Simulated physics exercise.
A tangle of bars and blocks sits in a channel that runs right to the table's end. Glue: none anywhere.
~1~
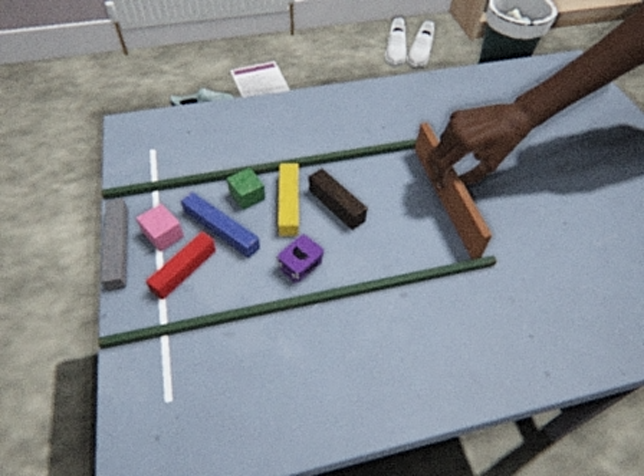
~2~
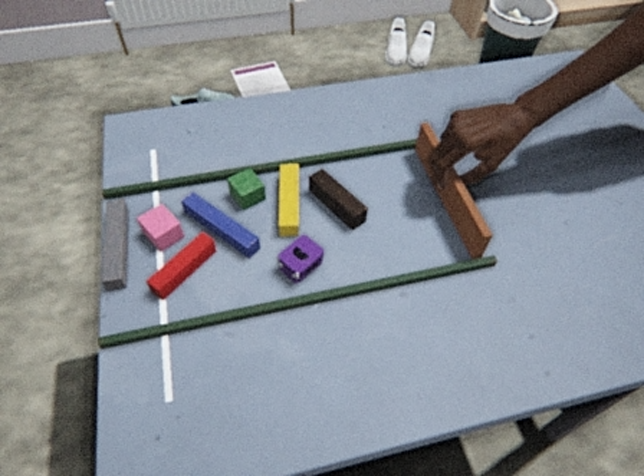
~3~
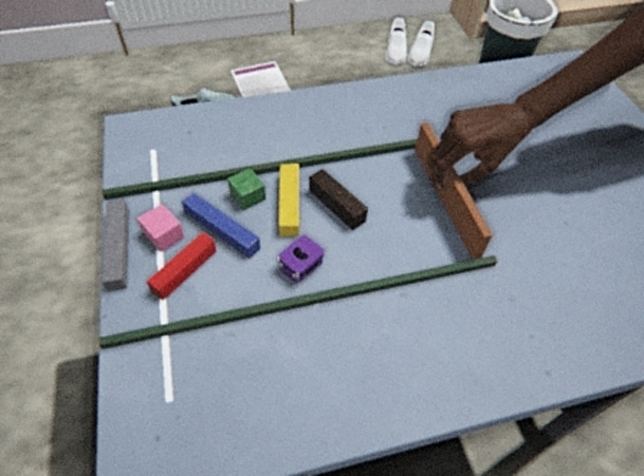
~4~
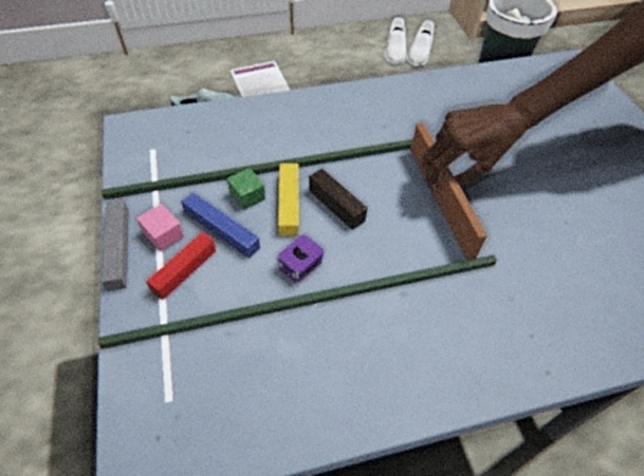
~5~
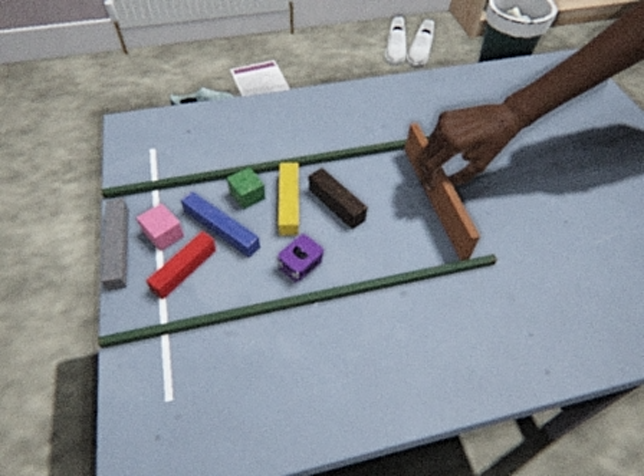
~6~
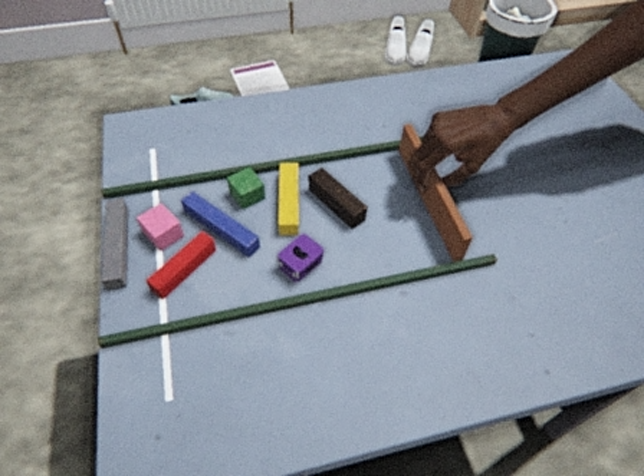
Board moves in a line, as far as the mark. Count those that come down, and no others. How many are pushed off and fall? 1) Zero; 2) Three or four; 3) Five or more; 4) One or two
Answer: 2.
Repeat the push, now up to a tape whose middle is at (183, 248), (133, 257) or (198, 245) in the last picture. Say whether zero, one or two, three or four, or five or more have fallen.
Result per tape, as listed: Just one or two; at least five; 1 or 2.
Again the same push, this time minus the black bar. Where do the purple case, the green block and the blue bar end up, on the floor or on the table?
Final state: Purple case in place, green block in place, blue bar in place.
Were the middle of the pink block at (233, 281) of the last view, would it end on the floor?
Here the pink block stays aboard.
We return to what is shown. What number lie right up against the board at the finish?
That would be 2 of them.
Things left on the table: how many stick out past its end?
The count would be 1.
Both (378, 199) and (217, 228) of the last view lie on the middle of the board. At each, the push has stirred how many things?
In order, the tallies are 0 and 8.
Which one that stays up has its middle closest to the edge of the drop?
That's the green block.
Early on, none off yet; grey bar at rest near (116, 243); pink block at rest near (161, 227); red stick at rest near (183, 265).
A while later, none off yet; grey bar at rest near (116, 243); pink block moving near (151, 231); red stick travelled a little near (159, 276).
Finally, the number that fall off is three or four; lost, blue bar, red stick, pink block and grey bar.
